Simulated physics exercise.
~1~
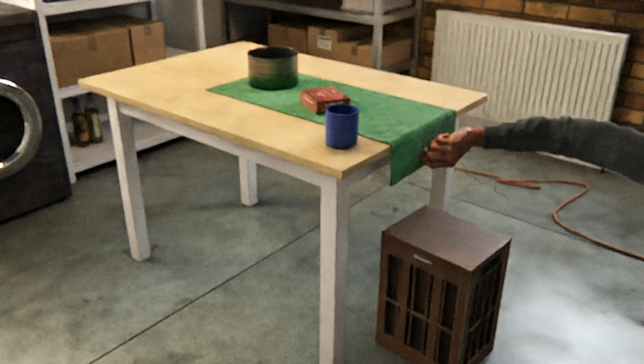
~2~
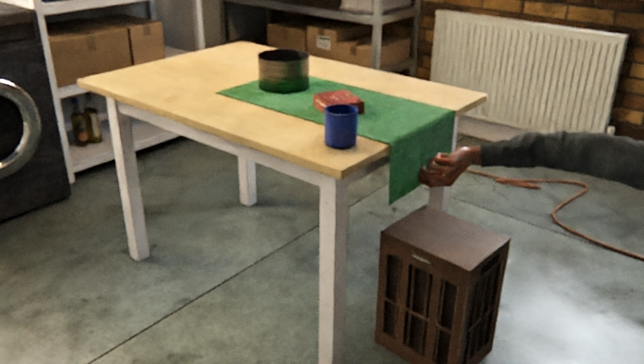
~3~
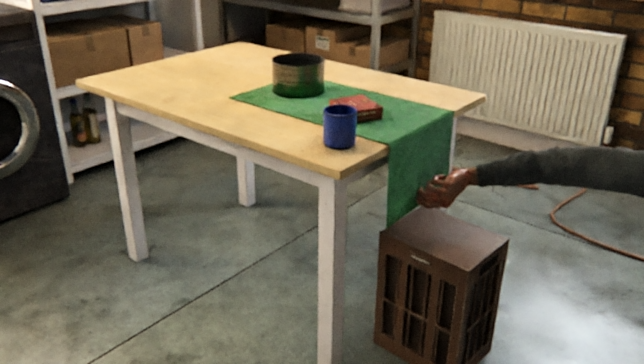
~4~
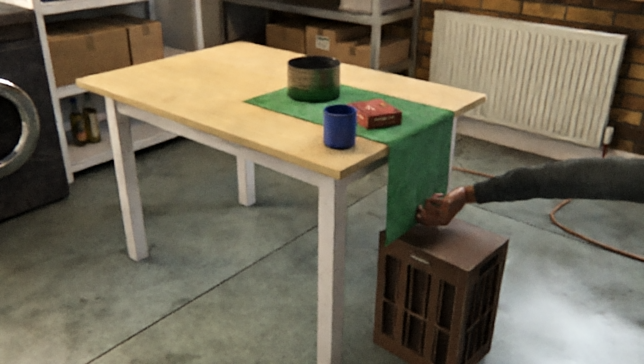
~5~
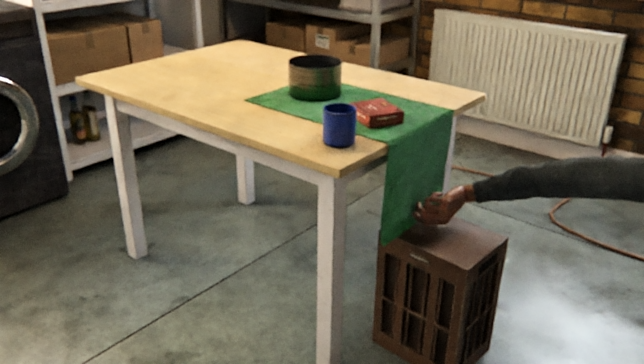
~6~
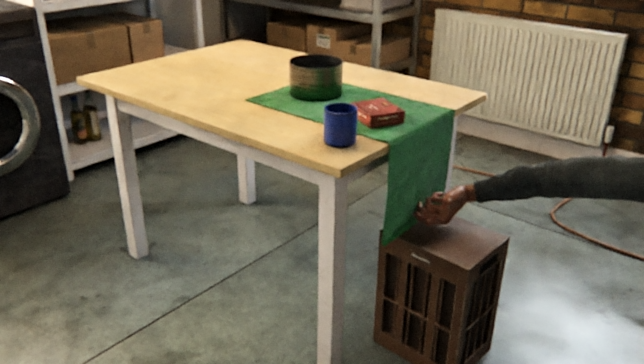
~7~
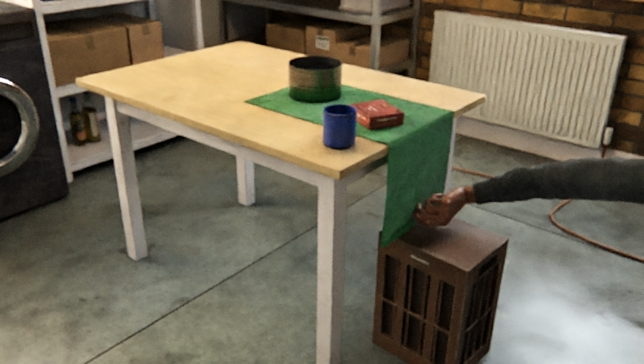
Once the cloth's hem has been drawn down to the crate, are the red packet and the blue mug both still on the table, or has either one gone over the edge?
Both are still on the table. The red packet rides along with the cloth but stops clear of the edge, and the blue mug stays where it was.
